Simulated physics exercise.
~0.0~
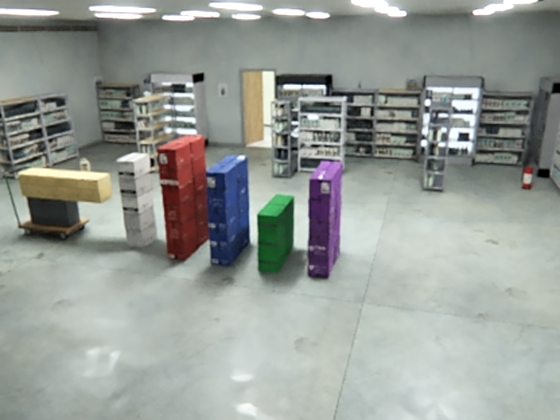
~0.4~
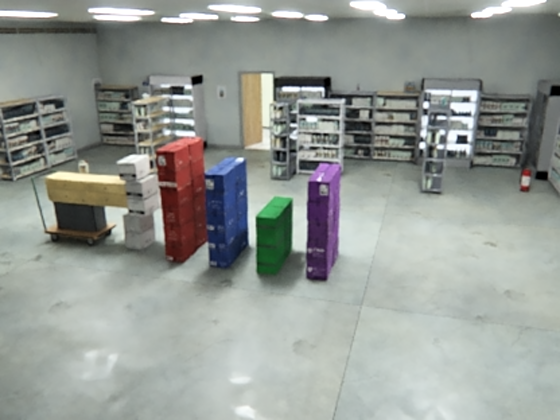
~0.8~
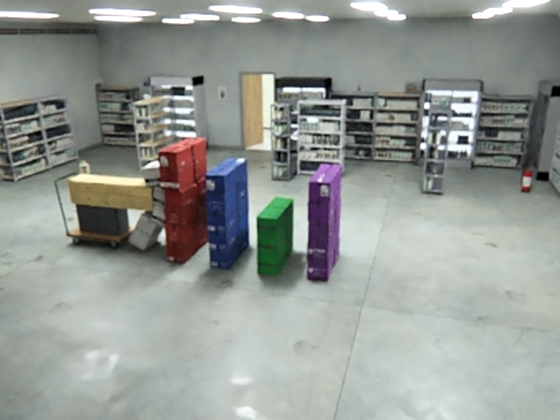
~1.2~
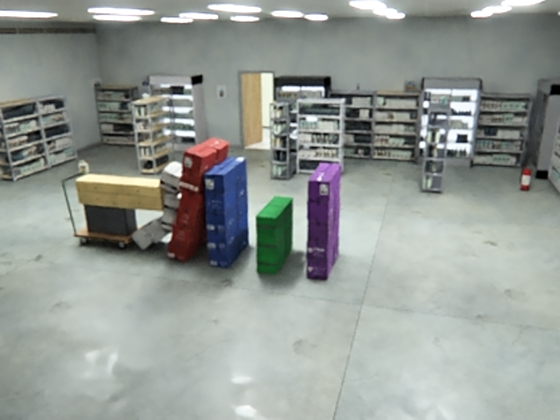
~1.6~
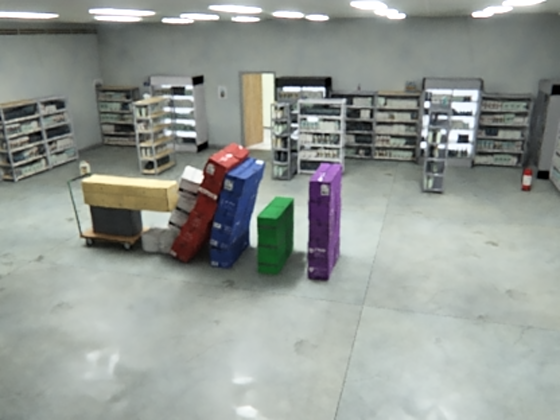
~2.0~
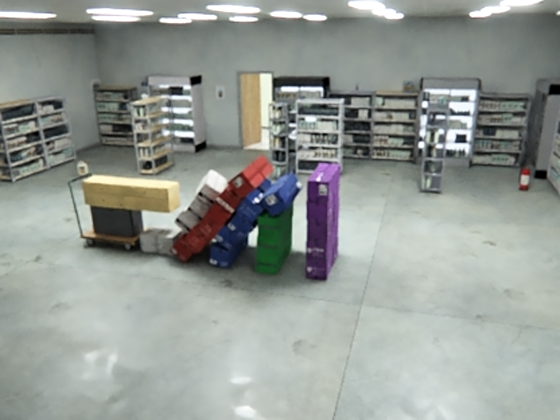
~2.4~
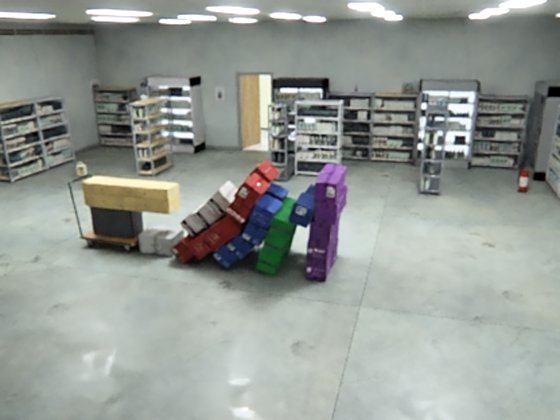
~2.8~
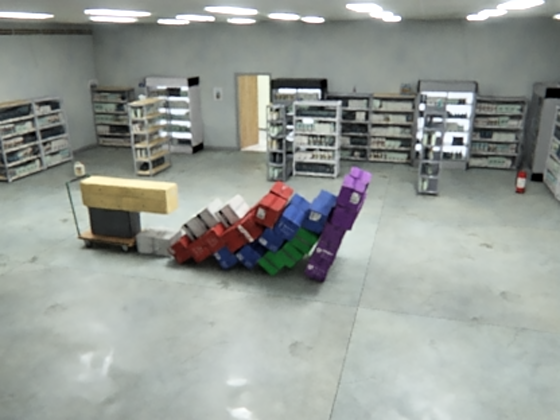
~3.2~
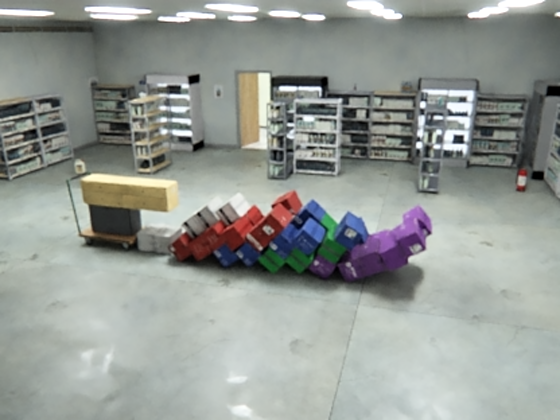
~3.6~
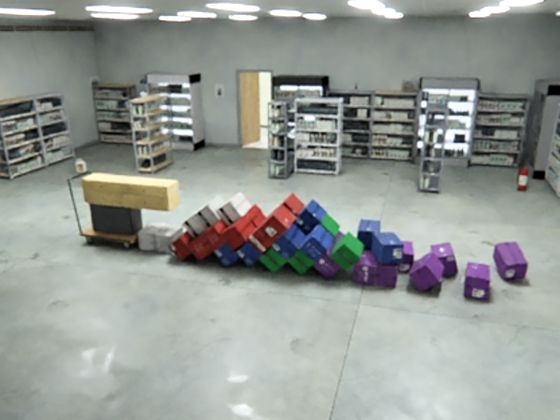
Five upright stacks of cartons, white, red, blue, green and purple from left to right, stand in a row on the grey floor of a shop, seen from slightly above, with stocked shelves behind. A trolley carrying a long wooden block rolls in from the left and knocks into the white stack, which crumples against the red one. The red stack tips into the blue, which spills over the shorter green stack toward the purple. The purple stack leans right and topples, breaking apart. The trolley rests at left beside a long heap of tumbled cartons, with purple ones scattered at right.
